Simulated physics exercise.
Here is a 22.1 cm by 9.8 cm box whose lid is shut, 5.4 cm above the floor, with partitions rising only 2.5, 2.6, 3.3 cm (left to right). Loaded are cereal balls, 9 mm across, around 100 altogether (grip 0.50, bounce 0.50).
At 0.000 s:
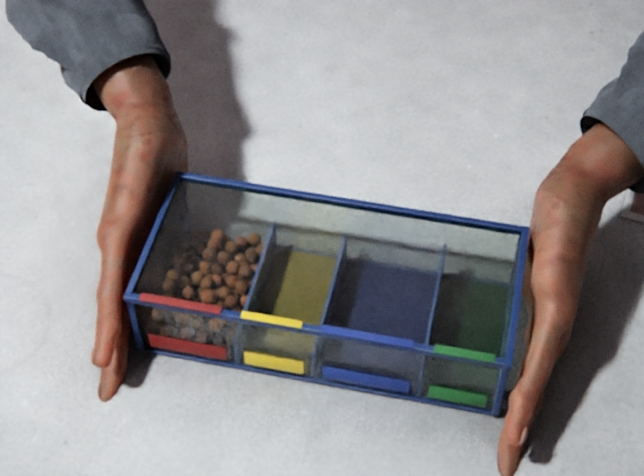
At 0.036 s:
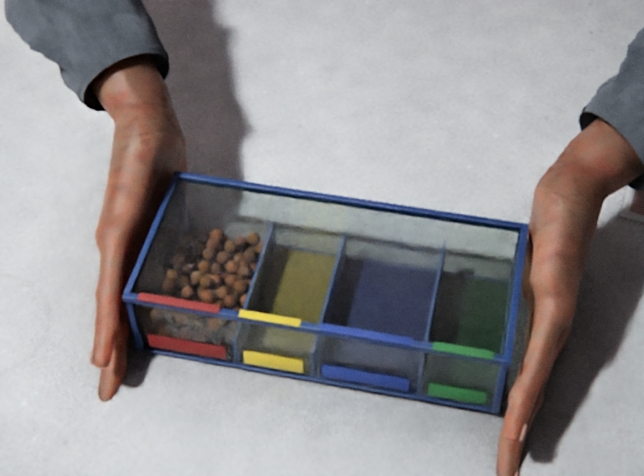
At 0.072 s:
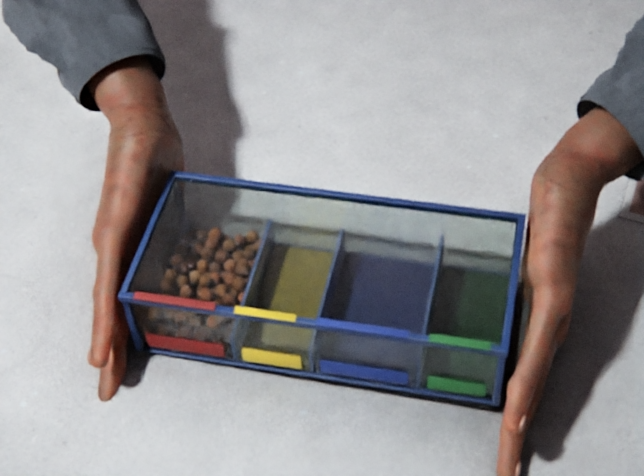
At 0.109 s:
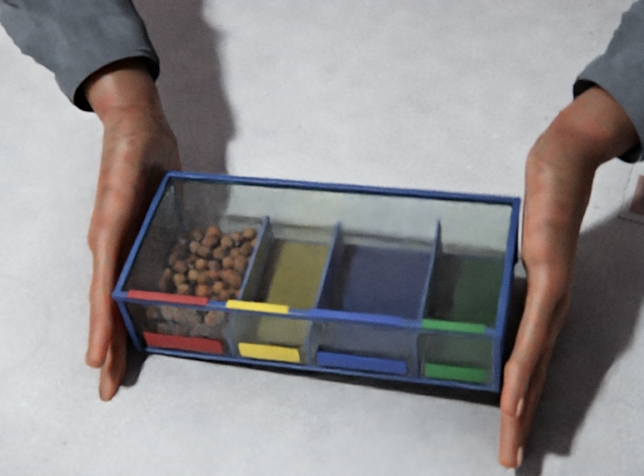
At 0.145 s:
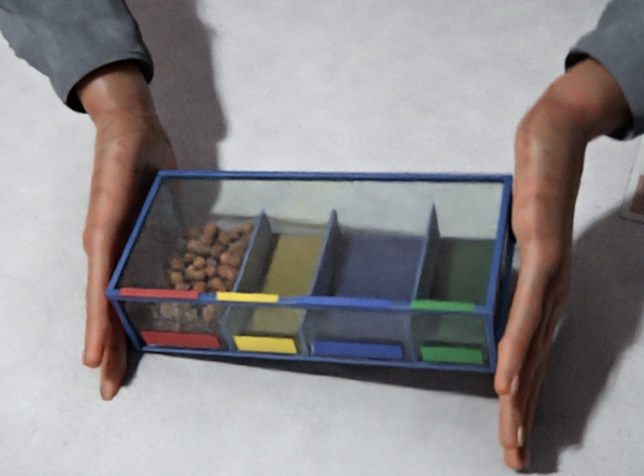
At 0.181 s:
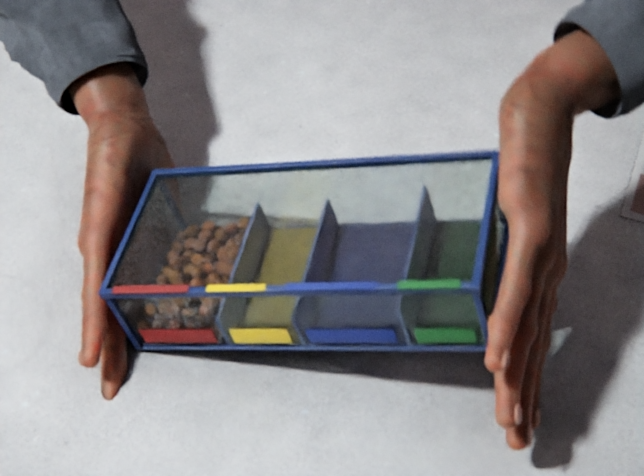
A clear, blue-edged box with small brown balls in its red-marked left section sat between two hands, which then tilted it, raising the right end while the balls stayed in that section.
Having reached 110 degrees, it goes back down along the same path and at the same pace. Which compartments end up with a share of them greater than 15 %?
In the end red compartment: It'll probably finish past fifteen percent of the pieces; blue compartment: It'll probably finish at or short of fifteen percent of the pieces; green compartment: It'll probably finish at or short of fifteen percent of the pieces; yellow compartment: It'll probably finish at or short of fifteen percent of the pieces.
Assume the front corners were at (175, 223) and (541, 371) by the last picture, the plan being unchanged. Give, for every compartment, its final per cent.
Per cent by compartment: Red 0, blue 10, green 90, yellow 0.
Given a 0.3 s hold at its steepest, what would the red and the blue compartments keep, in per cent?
Final amounts would be red 100% and blue 0%.
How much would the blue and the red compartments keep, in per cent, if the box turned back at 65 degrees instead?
Result - blue 0 percent, red 100 percent.
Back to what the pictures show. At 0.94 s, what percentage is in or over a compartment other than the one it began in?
Estimate: Some 0 %.
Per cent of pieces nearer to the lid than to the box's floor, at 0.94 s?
About 50 per cent.
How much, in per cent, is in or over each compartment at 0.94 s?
Per cent by colour: Red 100; blue 0; green 0; yellow 0.
After 0.94 s, tilt 110 degrees; red 100 %.
After 1.45 s, tilt 49 degrees; red 100 %.
After 2.03 s, tilt 0 degrees; red 100 %.
At rest (2.4 s), red 100 %, blue 0 %, green 0 %, yellow 0 %.
